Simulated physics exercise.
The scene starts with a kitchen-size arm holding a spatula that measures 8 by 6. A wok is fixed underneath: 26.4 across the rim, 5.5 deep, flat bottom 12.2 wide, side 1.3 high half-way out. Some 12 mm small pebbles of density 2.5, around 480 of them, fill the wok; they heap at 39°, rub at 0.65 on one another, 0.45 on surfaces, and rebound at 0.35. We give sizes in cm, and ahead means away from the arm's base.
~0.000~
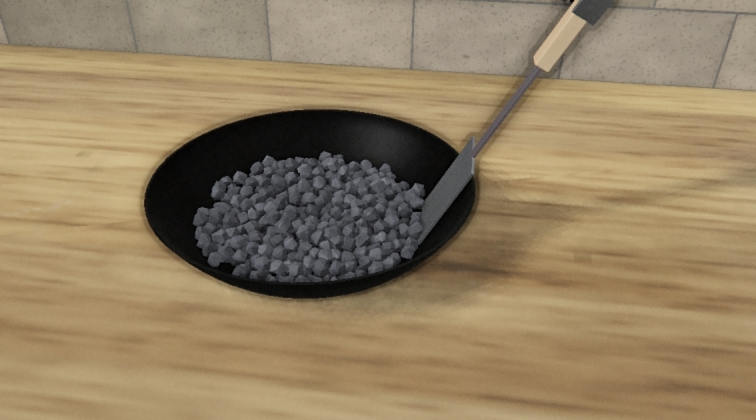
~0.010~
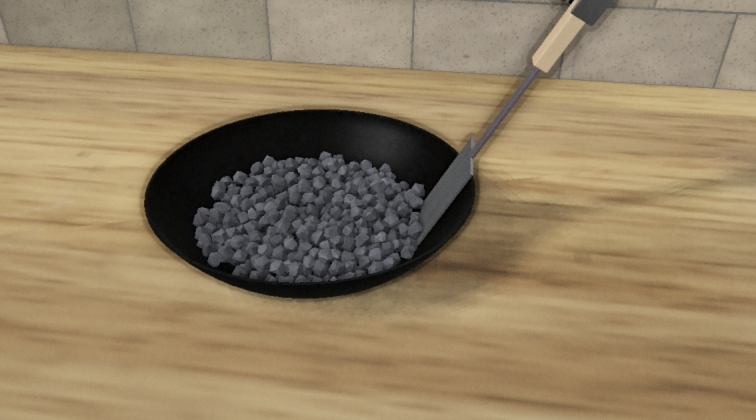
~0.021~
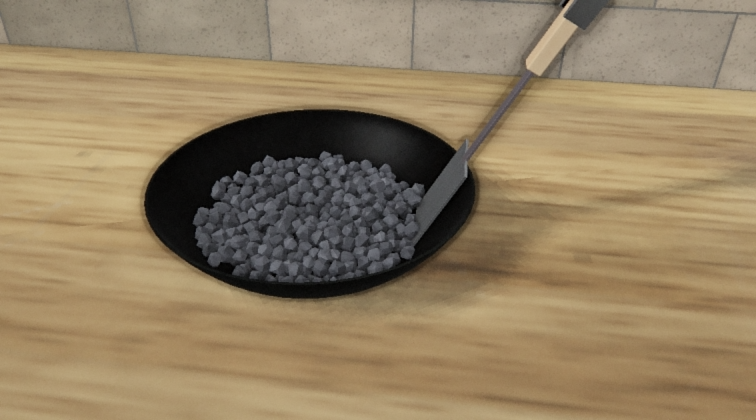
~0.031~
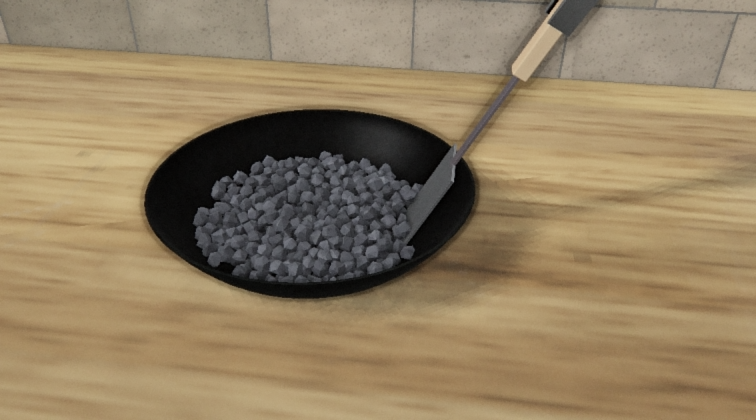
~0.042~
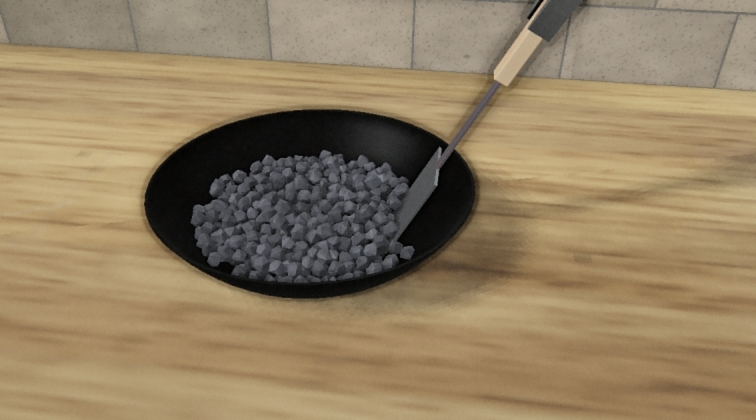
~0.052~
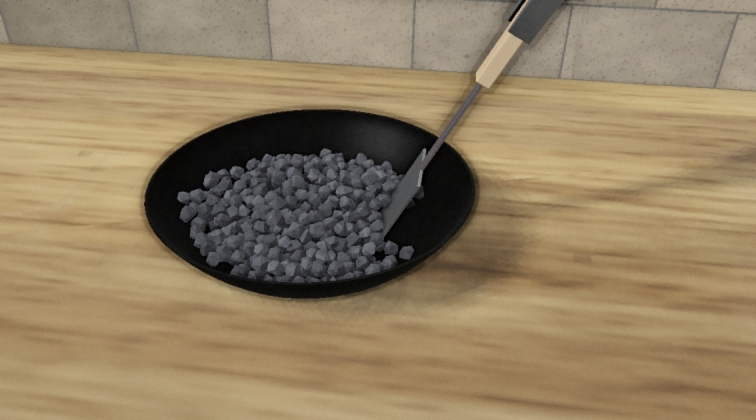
A black wok full of small gray chunks sat on a wooden counter while a spatula, resting still at first inside its right edge, slid slowly left, pushing the nearest pieces across the pile.
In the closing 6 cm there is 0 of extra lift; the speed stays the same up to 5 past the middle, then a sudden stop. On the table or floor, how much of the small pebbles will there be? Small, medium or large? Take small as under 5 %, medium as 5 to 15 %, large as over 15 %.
Medium, so between 5 and 15 %.
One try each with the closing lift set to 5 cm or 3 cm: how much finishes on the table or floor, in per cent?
Result, in order: Approx. 10 % and 10 %.
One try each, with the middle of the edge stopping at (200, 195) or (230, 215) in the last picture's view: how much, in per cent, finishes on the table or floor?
About 40 and 25 per cent.
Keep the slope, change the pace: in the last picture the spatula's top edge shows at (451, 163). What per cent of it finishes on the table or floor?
Share: Roughly 5 %.
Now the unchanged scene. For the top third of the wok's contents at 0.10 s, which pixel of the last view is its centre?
Roughly pixel (259, 189).
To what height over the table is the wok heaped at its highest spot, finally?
Close to 7.0 centimetres high.
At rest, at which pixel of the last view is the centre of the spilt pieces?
Pixel estimate: About (124, 206).
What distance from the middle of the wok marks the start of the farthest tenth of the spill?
I reckon it's some 35 centimetres.
By 0.08 s, sloping 62°, highest piece 7 above the table; 485 in the wok.
By 0.10 s, sloping 62°, highest piece 10 above the table; 481 in the wok, 4 on the blade or in flight.
By 0.32 s, sloping 62°, highest piece 9 above the table; 443 in the wok, 34 on the table or floor, 8 on the blade or in flight.
By 1.37 s, sloping 62°, highest piece 7 above the table; 443 in the wok, 42 on the table or floor.
Final count, 443 in the wok, 42 on the table or floor. That is 9 % on the table or floor.
